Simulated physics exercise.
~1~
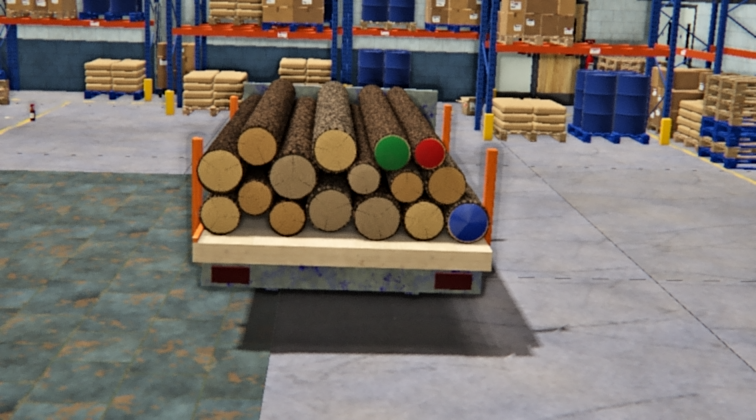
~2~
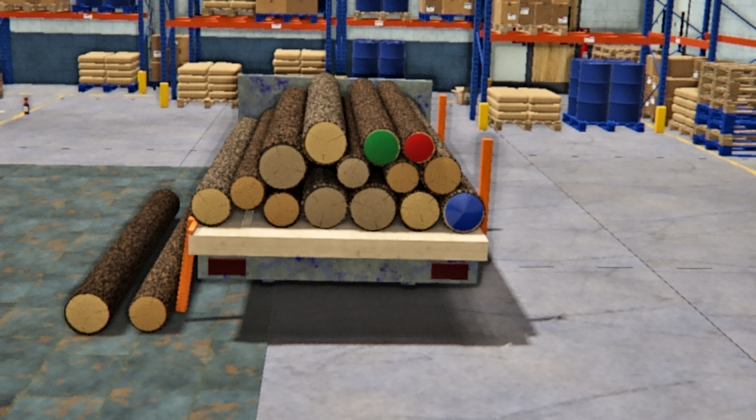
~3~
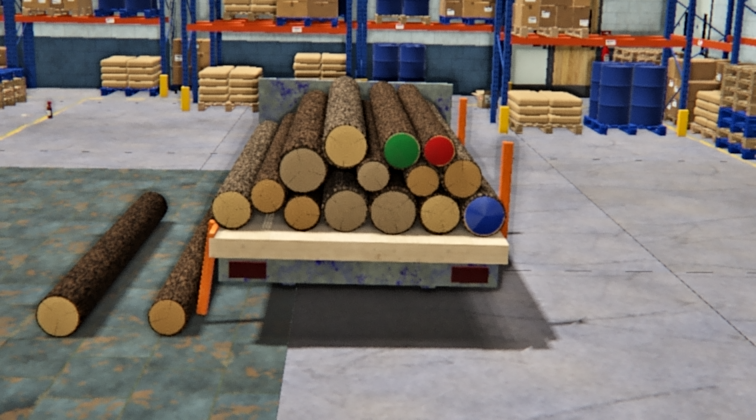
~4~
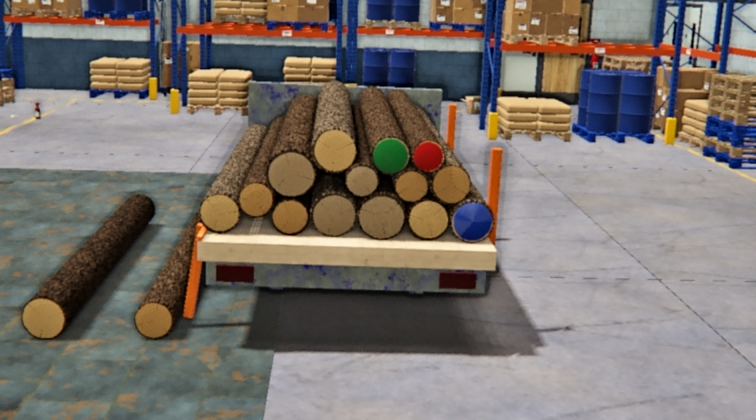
To begin with, a stack of timber poles lies on a low flat trailer in a warehouse, held by upright orange posts on both sides, with green and red ends near the top and a blue end at the lower right. Then the posts on the left swing down, and two plain poles drop off that side onto the dark green floor. The outer one rolls a little farther left, while the other stays close to the trailer. The remaining poles settle in a sloping heap, with the green, red and blue ones still aboard and the right posts upright.
